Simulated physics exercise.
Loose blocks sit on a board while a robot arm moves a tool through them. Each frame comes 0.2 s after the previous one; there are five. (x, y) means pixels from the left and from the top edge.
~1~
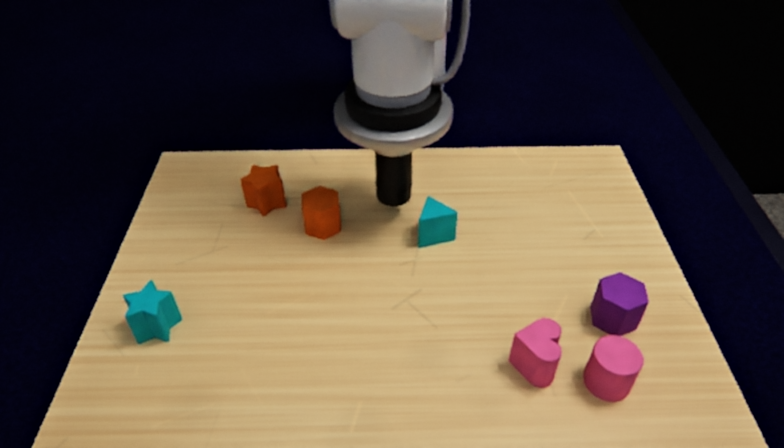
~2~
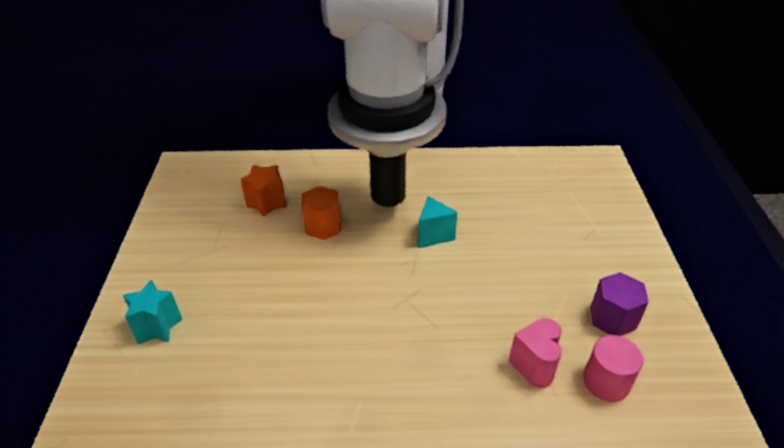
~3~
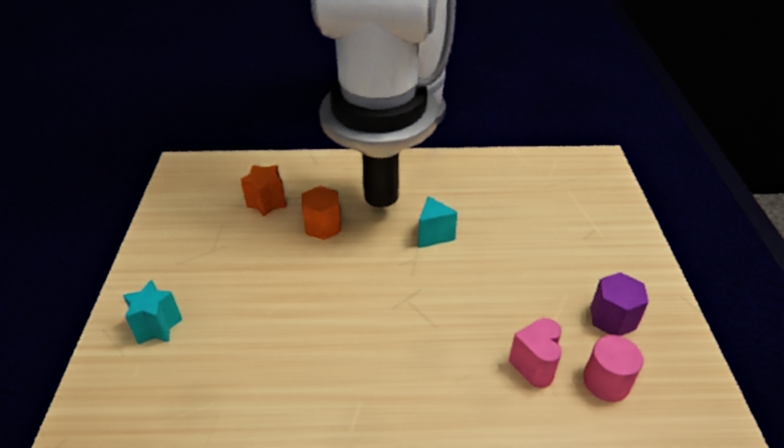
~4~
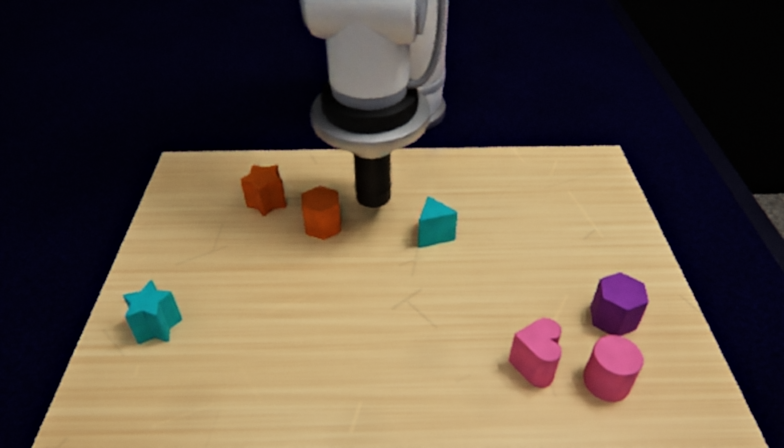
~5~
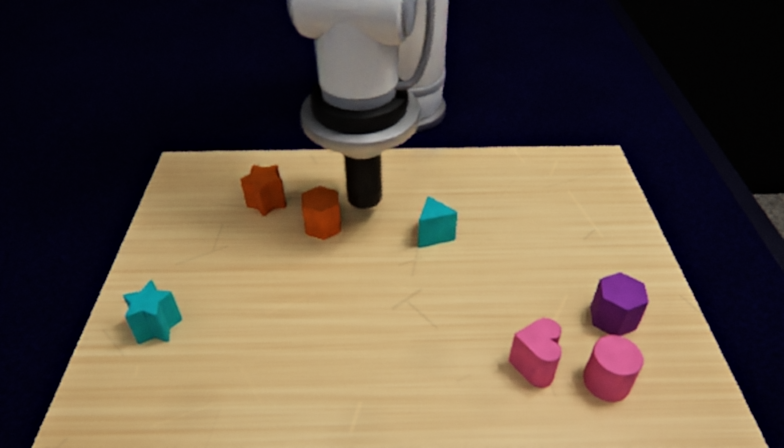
In the video, a robot arm holds a black tool over a wooden board scattered with orange, turquoise, pink and purple blocks, and the tool moves slightly left toward the orange hexagonal block while every block stays still.
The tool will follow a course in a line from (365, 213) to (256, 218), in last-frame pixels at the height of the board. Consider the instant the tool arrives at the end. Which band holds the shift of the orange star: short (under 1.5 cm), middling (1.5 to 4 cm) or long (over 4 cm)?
The block winds up 1.5 to 4 cm from where it is now.
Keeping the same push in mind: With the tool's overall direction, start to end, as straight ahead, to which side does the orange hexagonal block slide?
It slides leftward.
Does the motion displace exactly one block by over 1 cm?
No, it doesn't check out.
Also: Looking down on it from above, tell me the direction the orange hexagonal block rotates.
In a top view, it turns counterclockwise.
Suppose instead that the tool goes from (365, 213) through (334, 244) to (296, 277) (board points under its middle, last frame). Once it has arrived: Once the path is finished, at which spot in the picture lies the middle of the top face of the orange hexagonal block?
Roughly at (297, 205).
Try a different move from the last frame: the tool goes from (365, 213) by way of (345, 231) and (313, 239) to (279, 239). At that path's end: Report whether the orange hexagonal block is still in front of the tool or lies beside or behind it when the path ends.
It is still there in front.
The first path, step by step. One third of the way, tool (327, 200); orange hexagonal block (298, 205), turned 35° anticlockwise.
Two thirds of the way, tool (290, 201); orange hexagonal block (277, 213), turned 80° anticlockwise.
At the end, tool (253, 202); orange star (249, 170), turned 20° clockwise; orange hexagonal block (276, 214), turned 85° anticlockwise; turquoise triangle still.
